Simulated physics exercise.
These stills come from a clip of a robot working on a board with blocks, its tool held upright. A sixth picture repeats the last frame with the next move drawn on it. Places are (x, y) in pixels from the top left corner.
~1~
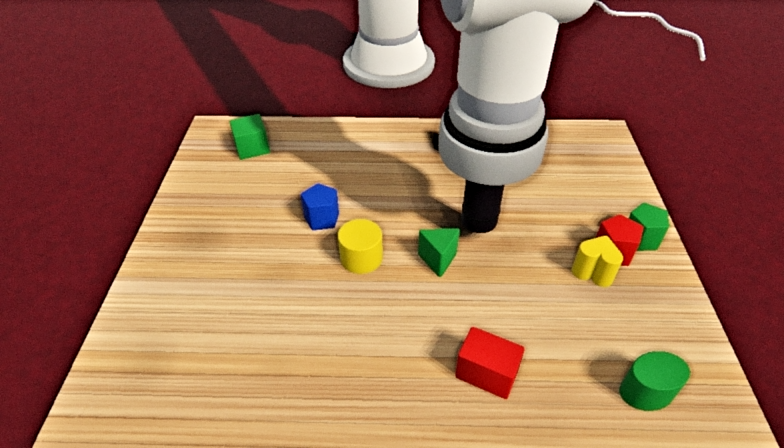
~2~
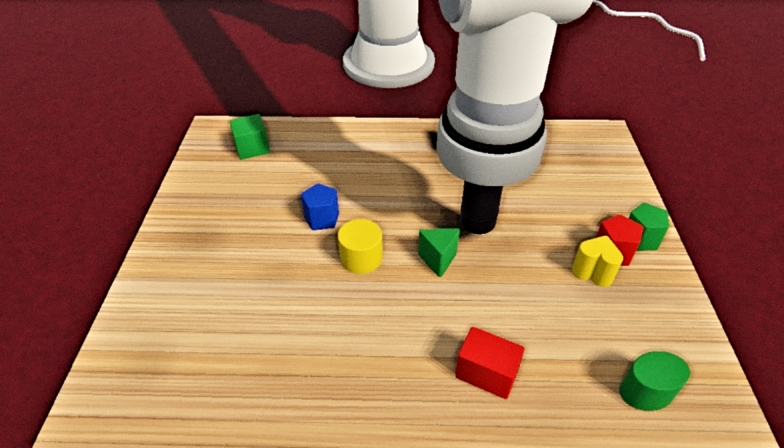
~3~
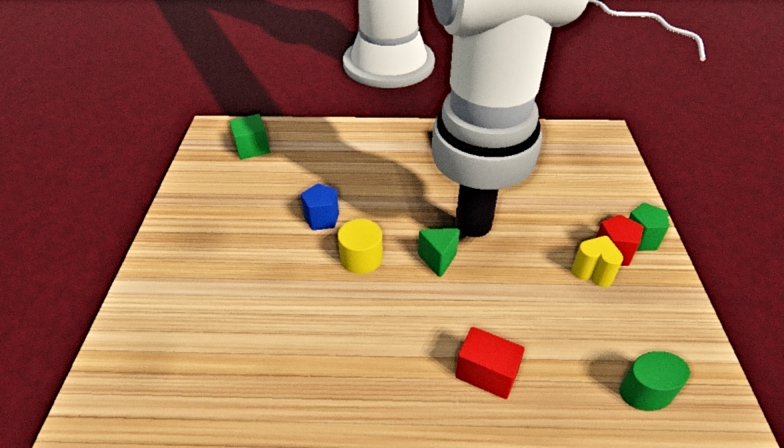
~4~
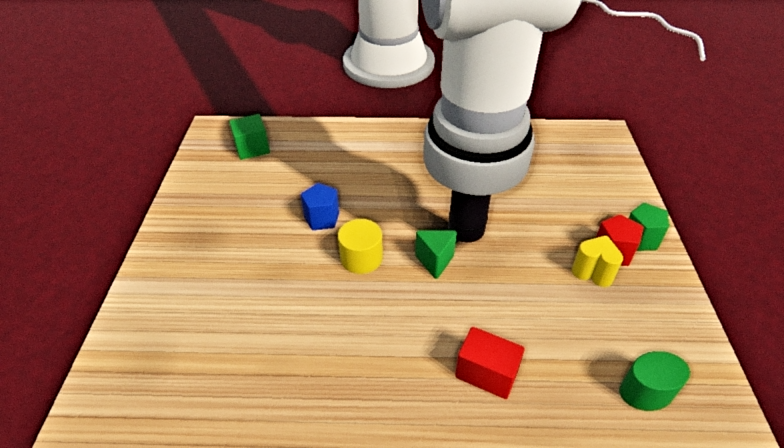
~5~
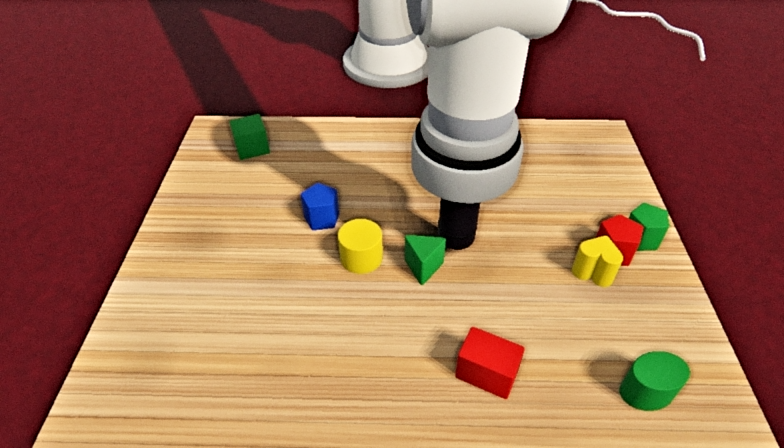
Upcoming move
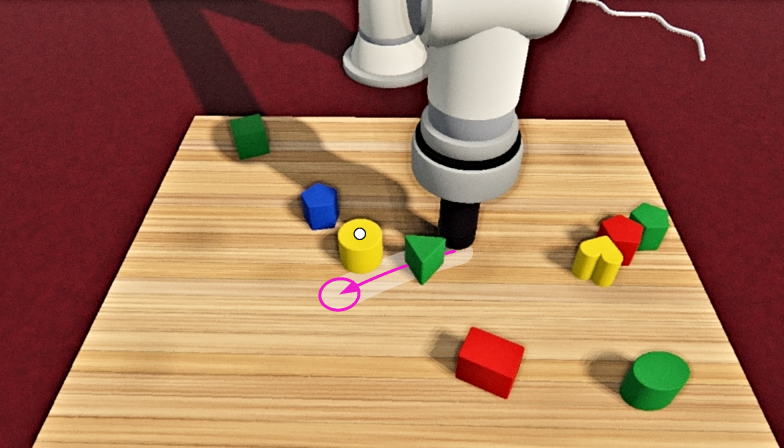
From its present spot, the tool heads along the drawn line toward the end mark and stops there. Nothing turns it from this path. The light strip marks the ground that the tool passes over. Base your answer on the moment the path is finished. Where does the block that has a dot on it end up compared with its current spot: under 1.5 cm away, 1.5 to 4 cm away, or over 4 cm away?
From 1.5 to 4 cm.
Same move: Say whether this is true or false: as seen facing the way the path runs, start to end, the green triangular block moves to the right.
That claim is false.
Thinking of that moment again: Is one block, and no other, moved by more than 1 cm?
The answer is no.
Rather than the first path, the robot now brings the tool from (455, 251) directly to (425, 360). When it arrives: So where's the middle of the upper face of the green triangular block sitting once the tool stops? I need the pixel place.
Final place: (414, 262).
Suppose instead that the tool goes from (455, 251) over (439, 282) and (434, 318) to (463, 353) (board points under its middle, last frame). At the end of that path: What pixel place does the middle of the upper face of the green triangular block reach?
Its top centre lands on (404, 263).
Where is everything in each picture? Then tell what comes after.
In the first picture, tip of the tool at (479, 222), middles of tops, yellow circle at (360, 234), green triangular block at (440, 237).
In the second picture, tool at (478, 223), nothing pushed.
In the third picture, tool at (473, 225), nothing pushed.
In the fourth picture, tool at (466, 230), green triangular block at (437, 239).
In the fifth picture, tool at (456, 237), yellow circle at (360, 234), green triangular block at (425, 245).
The line goes from (455, 251) by way of (397, 269) to (339, 294); the dot is on the yellow circle.
What follows on the original path. One third of the way, tool at (417, 249); green triangular block at (385, 259).
Two thirds of the way, tool at (377, 263); yellow circle at (345, 234); green triangular block at (349, 280), turned 35° anticlockwise.
At the end, tool at (338, 280); yellow circle at (337, 235); green triangular block at (328, 302), turned 90° anticlockwise.
